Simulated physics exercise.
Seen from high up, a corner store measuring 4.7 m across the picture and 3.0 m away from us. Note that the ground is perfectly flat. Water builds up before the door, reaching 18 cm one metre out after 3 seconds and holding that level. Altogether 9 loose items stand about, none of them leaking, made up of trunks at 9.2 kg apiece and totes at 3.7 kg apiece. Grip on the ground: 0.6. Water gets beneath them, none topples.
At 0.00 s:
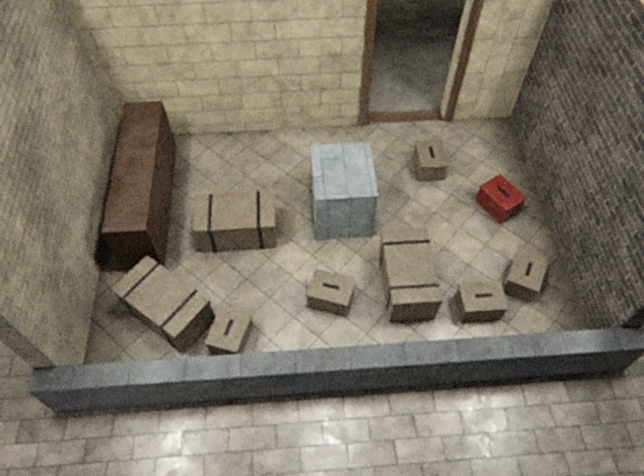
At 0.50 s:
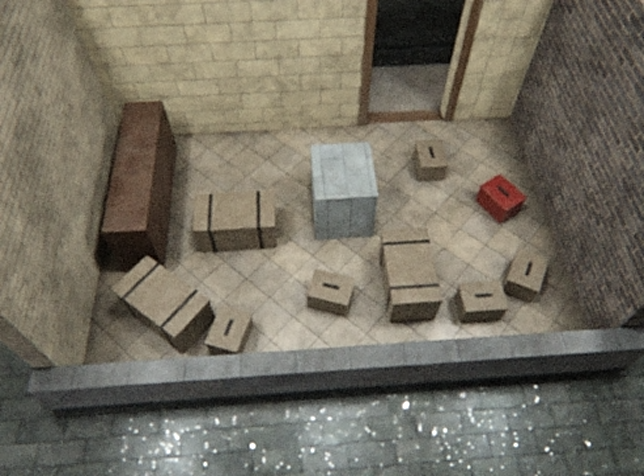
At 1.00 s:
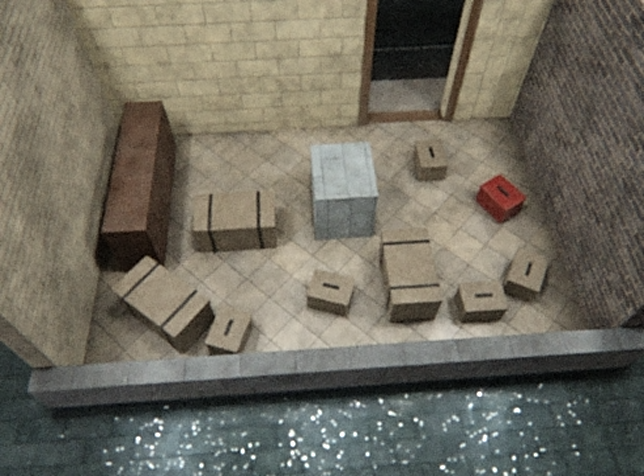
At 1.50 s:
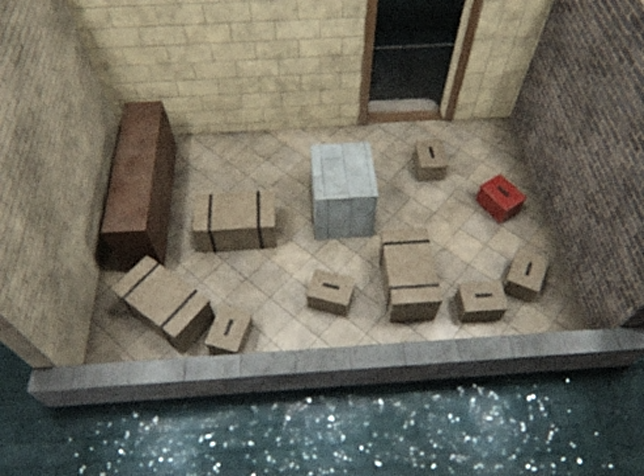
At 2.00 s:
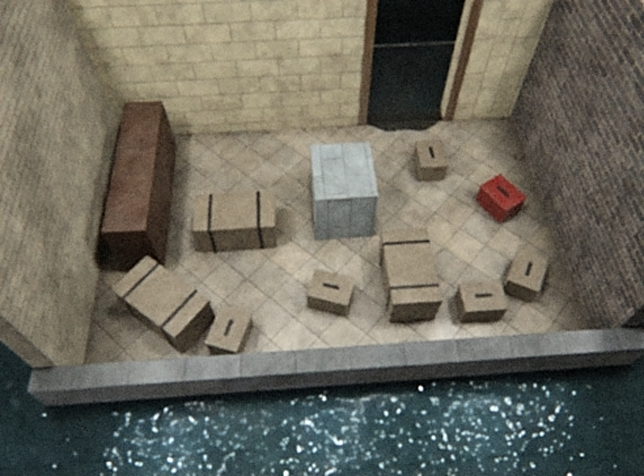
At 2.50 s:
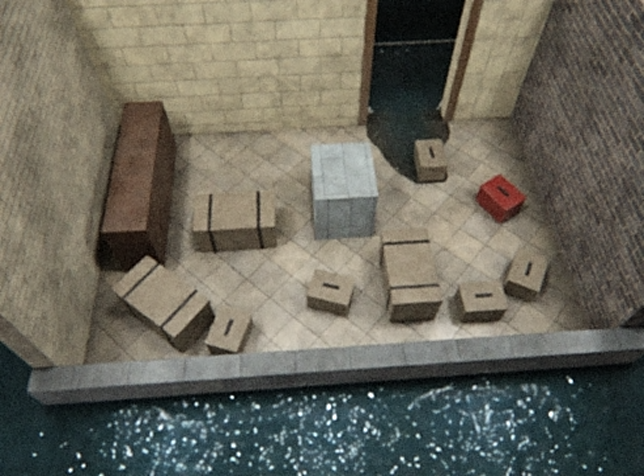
Water spreads over the paving outside a walled storeroom, turning the ground beyond the low front wall dark and glittering, and darkening the space behind the rear doorway. It then creeps across the threshold and onto the tiled floor near a small tote, while the trunks and totes, one red, stay still.
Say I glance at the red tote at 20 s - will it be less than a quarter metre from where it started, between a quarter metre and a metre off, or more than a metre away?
You'll find it between a quarter metre and a metre off.
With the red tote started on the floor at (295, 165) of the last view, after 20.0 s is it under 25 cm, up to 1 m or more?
What happens is it gets pushed a long way.
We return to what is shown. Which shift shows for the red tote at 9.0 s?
About 60 cm out of place.
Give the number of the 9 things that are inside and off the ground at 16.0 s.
It comes to 9 of them.
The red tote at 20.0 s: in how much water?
Roughly 13 cm deep.
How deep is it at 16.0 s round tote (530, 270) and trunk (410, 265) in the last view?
I'd put it at 13 cm and 9 cm respectively.
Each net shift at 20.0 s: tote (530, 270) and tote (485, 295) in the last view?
In that order: 200 cm, 350 cm.
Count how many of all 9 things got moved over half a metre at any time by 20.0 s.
That makes 8.
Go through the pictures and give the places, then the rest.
In the first frame, the red tote at (503, 192) rests on the ground; 0.0 m2 under water; 0 of 9 have shifted.
In the second frame, the red tote at (503, 192) rests on the ground; water covers 0.0 m2; 0 of 9 have shifted.
In the third frame, the red tote at (503, 192) rests on the ground; 0.0 m2 under water; 0 of 9 have shifted.
In the fourth frame, the red tote at (503, 192), on the bottom; water covers 0.0 m2; 0 of 9 have shifted.
In the fifth frame, the red tote at (503, 192), on the bottom; 0.1 m2 under water; 0 of 9 have shifted.
In the sixth frame, the red tote at (503, 192) rests on the ground; 0.5 m2 under water; 0 of 9 have shifted.
After 4.0 s the red tote is near (523, 208), 0.3 m from its start, aground; 0 afloat.
After 9.0 s the red tote is near (549, 227), 0.6 m from its start, afloat; 9 afloat.
After 16.0 s the red tote is near (488, 205), 0.3 m from its start, afloat; 9 afloat.
After 20.0 s the red tote is near (543, 213), 0.5 m from its start, afloat; 9 afloat.
